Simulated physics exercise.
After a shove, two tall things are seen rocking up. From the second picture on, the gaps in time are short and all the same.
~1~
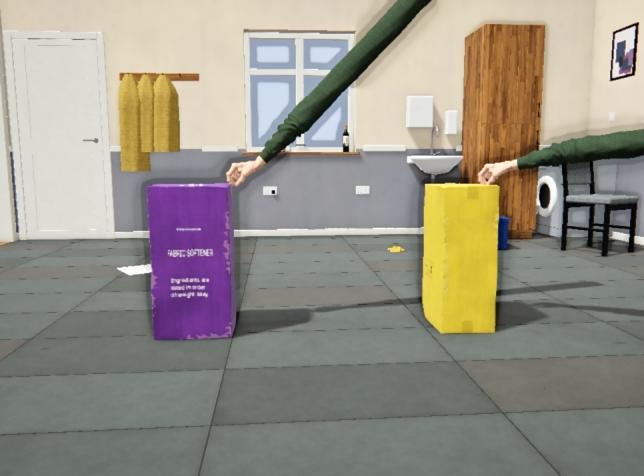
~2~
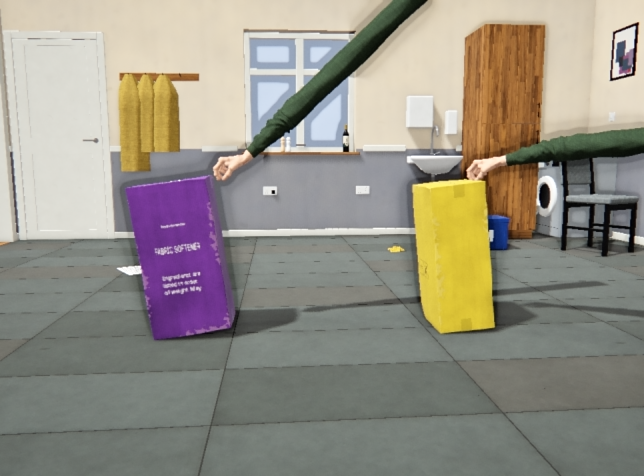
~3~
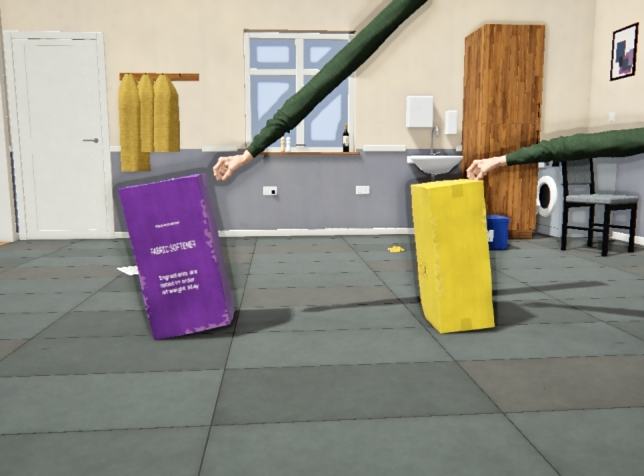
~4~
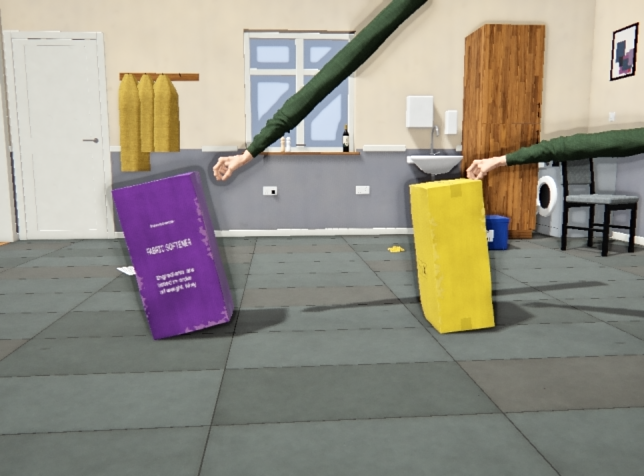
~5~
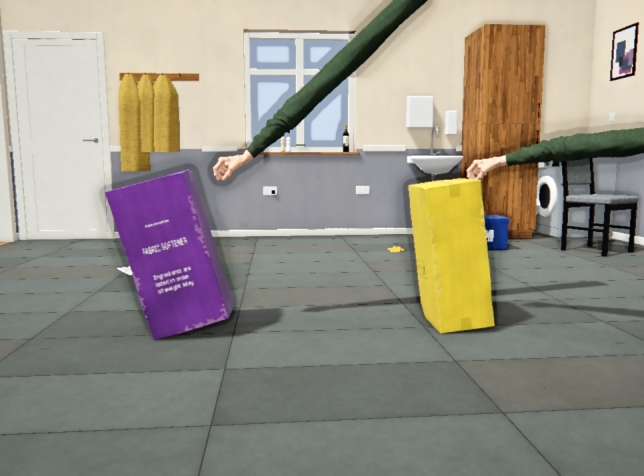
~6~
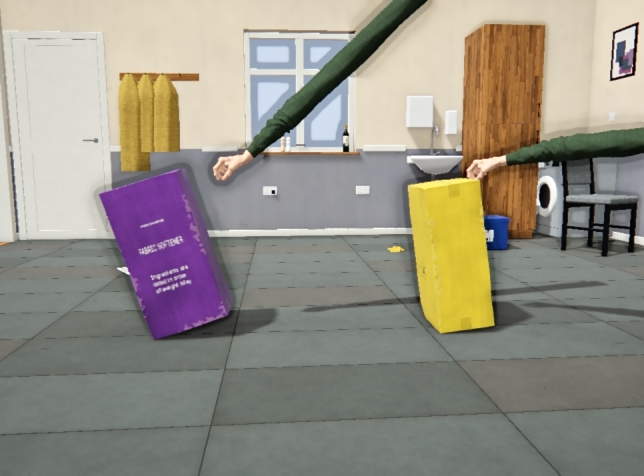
Two green-sleeved arms pushed the tops of a purple box and a yellow box to the left; the purple one kept leaning farther from the hand, while the yellow one tilted only slightly.
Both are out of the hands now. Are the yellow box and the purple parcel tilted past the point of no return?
In order: The yellow box will stand back up, the purple parcel will tip over.
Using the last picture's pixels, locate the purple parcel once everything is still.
Resting spot: Approximately (75, 298).
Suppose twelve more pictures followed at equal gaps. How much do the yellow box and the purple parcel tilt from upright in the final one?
They'd lean some 2° and 40° from upright.
Then, 0.28 s after the last picture, yellow box upright near (458, 255); purple parcel 47° off upright near (127, 257).
At rest, the yellow box rocks back upright, near (458, 255); the purple parcel falls over, near (75, 298).
